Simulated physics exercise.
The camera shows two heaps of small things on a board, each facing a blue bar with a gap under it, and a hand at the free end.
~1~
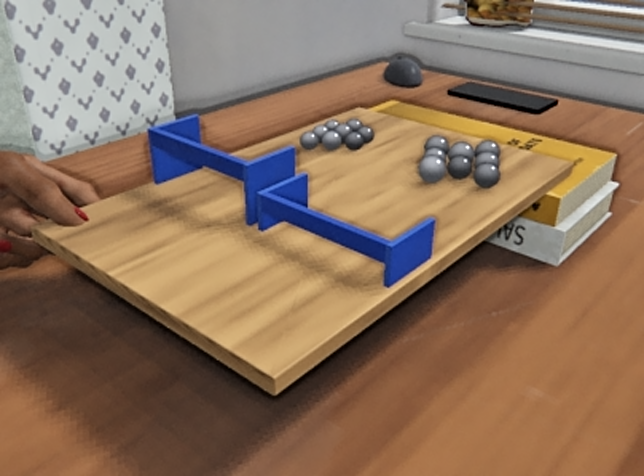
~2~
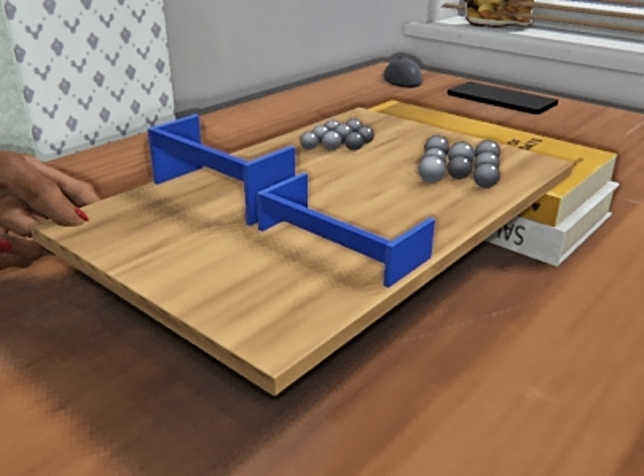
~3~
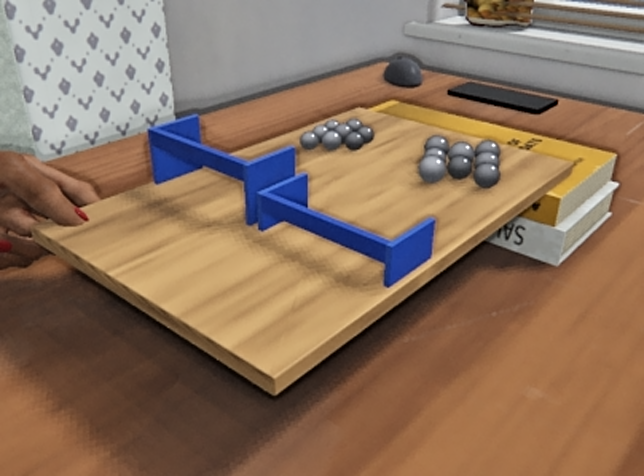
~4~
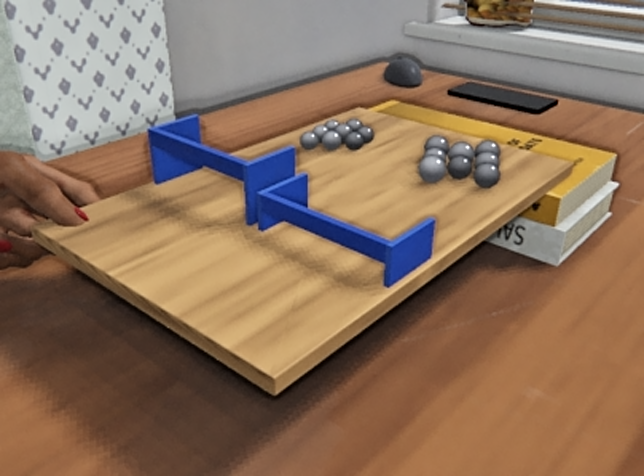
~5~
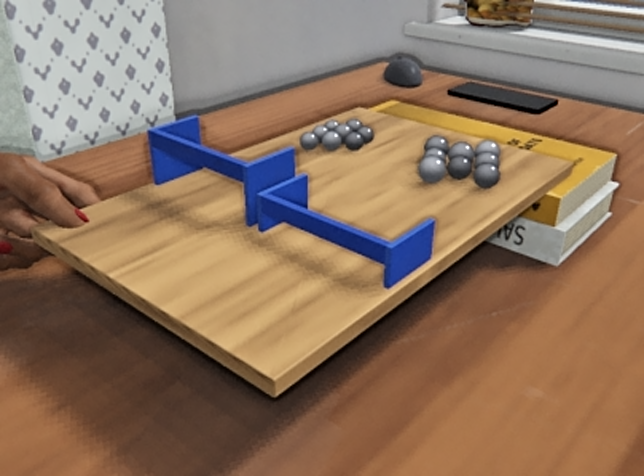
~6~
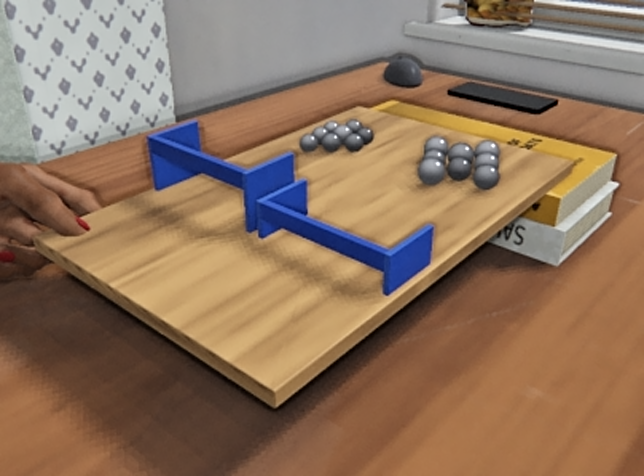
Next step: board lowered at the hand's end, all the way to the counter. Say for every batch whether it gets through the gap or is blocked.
The nearer batch is blocked; the farther batch makes it out.
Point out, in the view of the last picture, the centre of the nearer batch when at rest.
It ends up roughly at pixel (344, 280).
Then, 0.38 s past the last view, board sloping at 9°; nearer batch on its way down; farther batch on its way down.
Then, 0.72 s past the last view, board resting at 11°; nearer batch has reached its gate; farther batch about a third past its gate.
Then, 1.01 s past the last view, board resting at 11°; nearer batch has reached its gate; farther batch all past its gate.
Finally, board resting at 11°; nearer batch gathered behind its gate; farther batch all past its gate.
